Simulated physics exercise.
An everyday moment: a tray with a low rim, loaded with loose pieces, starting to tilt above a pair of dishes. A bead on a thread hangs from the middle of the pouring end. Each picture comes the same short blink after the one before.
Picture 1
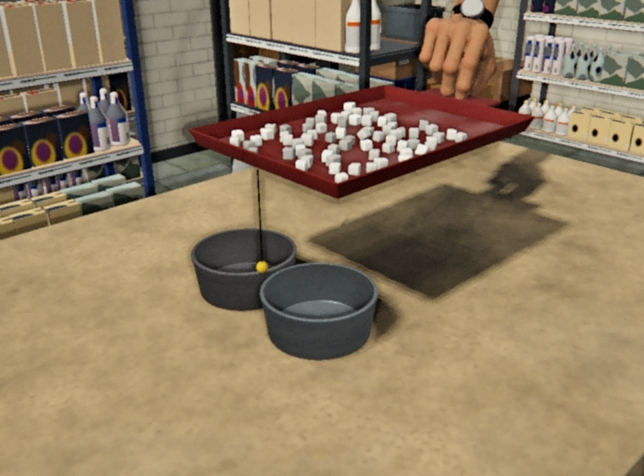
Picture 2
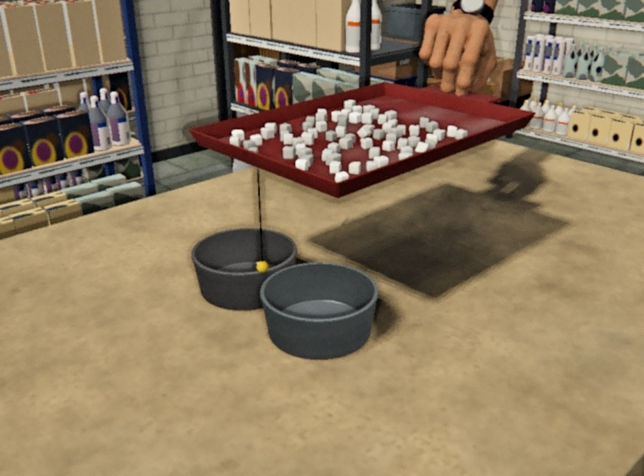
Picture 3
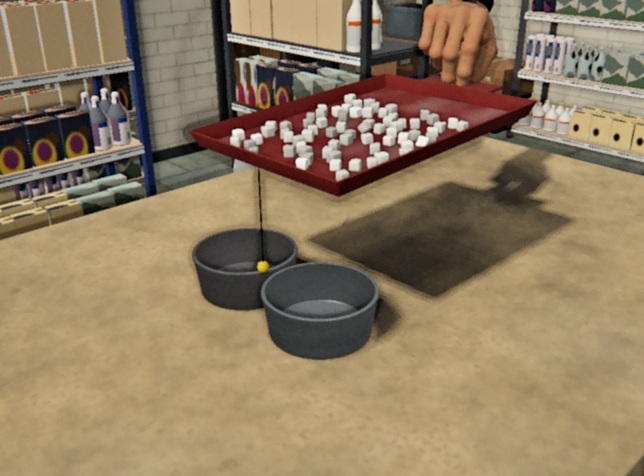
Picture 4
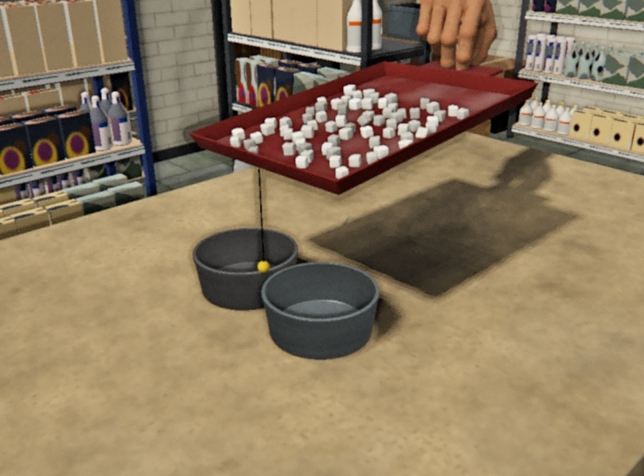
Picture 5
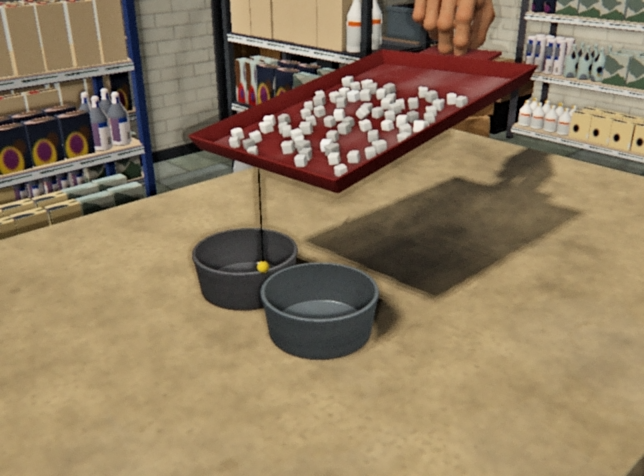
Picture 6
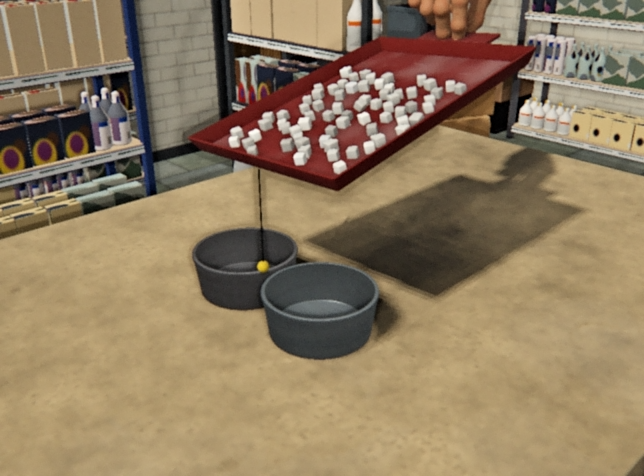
A red tray scattered with white sugar cubes was held level by a hand above two dark dishes, then its far side rose slowly, leaving it tilted a little toward its lower left corner.
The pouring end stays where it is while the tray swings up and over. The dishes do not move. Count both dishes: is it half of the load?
They take less than half between them.
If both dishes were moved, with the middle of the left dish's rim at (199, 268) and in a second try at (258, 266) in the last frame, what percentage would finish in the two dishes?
About 80 and 10 per cent.
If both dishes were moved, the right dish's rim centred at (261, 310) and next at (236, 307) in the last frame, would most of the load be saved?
At the first place the larger part, at the second the larger part.
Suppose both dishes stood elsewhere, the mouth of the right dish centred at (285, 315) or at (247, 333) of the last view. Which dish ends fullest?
One: Left. Two: The left one.
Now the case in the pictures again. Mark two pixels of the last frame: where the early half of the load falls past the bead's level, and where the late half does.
At about (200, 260), then at (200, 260).
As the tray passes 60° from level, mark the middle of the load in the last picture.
Roughly at (247, 139).
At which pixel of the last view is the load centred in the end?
At about (167, 323).
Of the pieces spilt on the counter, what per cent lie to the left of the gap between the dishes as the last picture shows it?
It comes to 100 per cent or so.
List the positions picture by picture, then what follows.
In the first frame, corners of the pouring end near (198, 129) and (338, 180), level; middle of the load near (350, 140), sugar cubes; left dish near (203, 282); right dish near (276, 327); bead on its thread near (262, 267).
In the second frame, corners of the pouring end near (198, 129) and (338, 179), level; middle of the load near (350, 139).
In the third frame, corners of the pouring end near (198, 130) and (338, 178), tipped barely, lowest at the left corner; middle of the load near (351, 135).
In the fourth frame, corners of the pouring end near (198, 132) and (337, 176), tipped a little, lowest at the left corner; middle of the load near (350, 128).
In the fifth frame, corners of the pouring end near (197, 134) and (335, 175), tipped a little, lowest at the left corner; middle of the load near (349, 122).
In the sixth frame, corners of the pouring end near (197, 136) and (334, 173), tipped a little, lowest at the left corner; middle of the load near (347, 116); left dish near (204, 281); right dish near (277, 327).
Shortly afterwards, tray tipped steeply; all but a few on the tray; only a few in the air.
Next, tray tipped right over; a little on the tray; a little in the left dish; near a third outside both; near half in the air.
Some moments later, tray tipped past a quarter turn; a little in the left dish; all but a few outside both.
In the end, tray tipped past a quarter turn; none at all in the right dish; a little in the left dish; all but a few outside both.
